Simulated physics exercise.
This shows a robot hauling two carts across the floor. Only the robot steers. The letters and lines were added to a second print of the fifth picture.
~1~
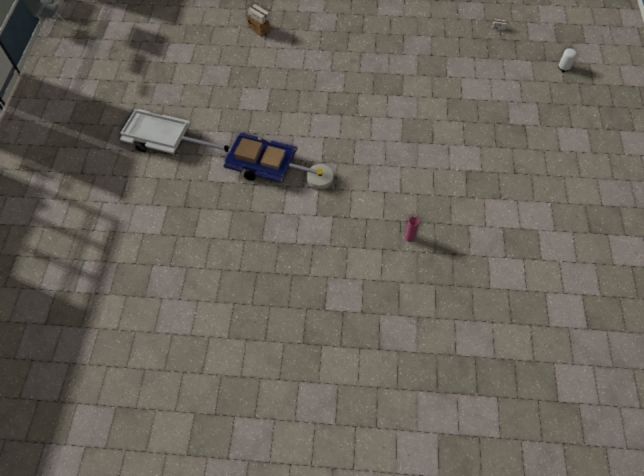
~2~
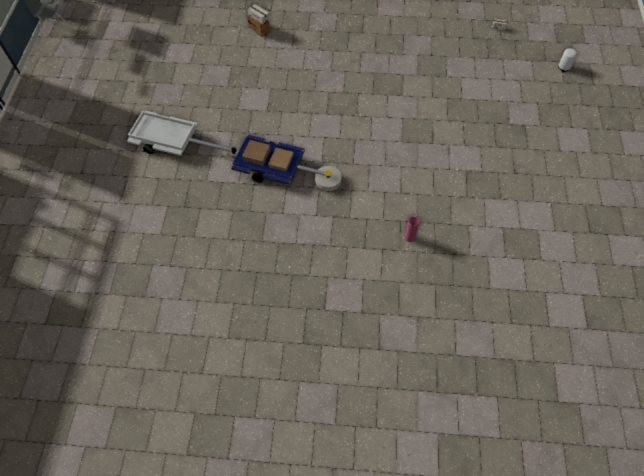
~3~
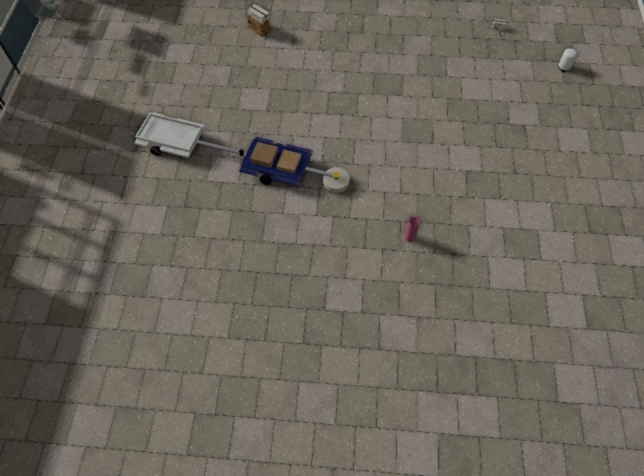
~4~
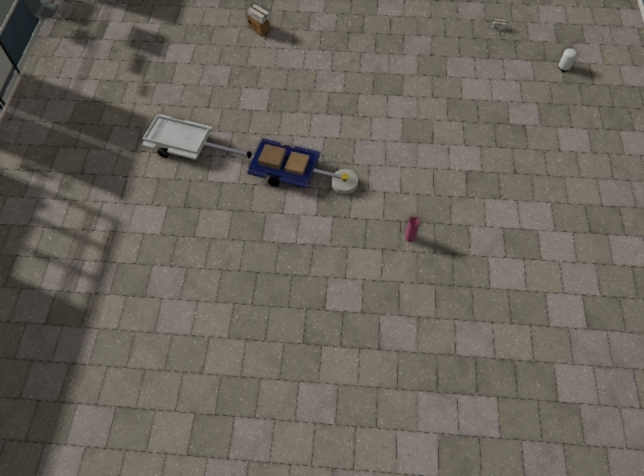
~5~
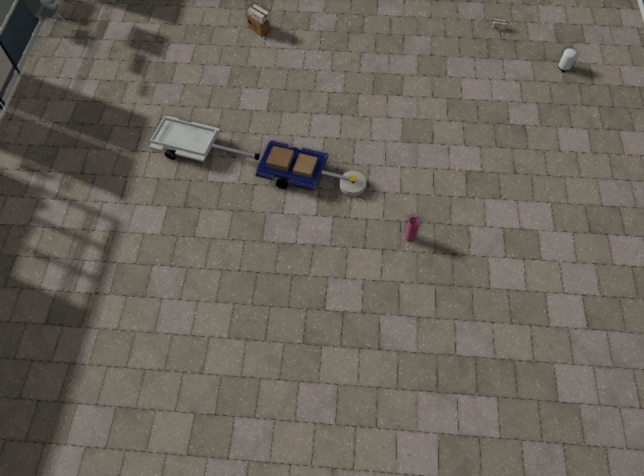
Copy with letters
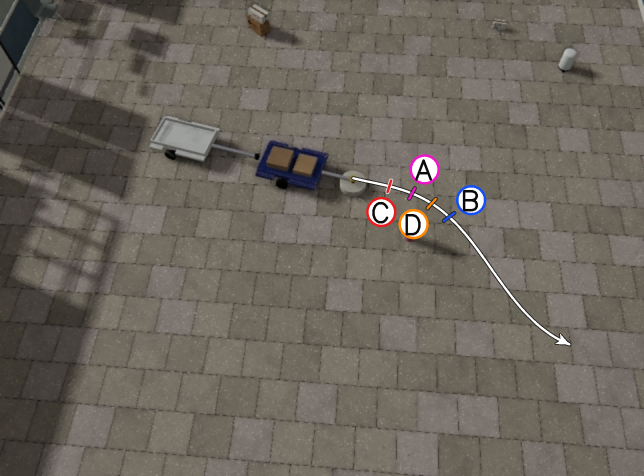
A small round white robot slowly pulled a blue cart carrying two brown boxes, with an empty white cart hitched behind, a short way rightward across the paved floor toward a pink post.
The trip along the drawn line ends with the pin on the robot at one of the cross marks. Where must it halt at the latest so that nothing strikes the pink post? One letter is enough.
B.
On the copy, A at (412, 193); B at (449, 217); C at (389, 186); D at (432, 204); the route from (353, 178) via (468, 237) to (570, 344).
On B. First, robot (389, 190), last cart (217, 145).
Then, robot (422, 203), last cart (249, 153).
Finally, robot (448, 221), last cart (277, 159); nothing has been touched.
By contrast, A is safe but short; C is safe but short; D is safe but short.
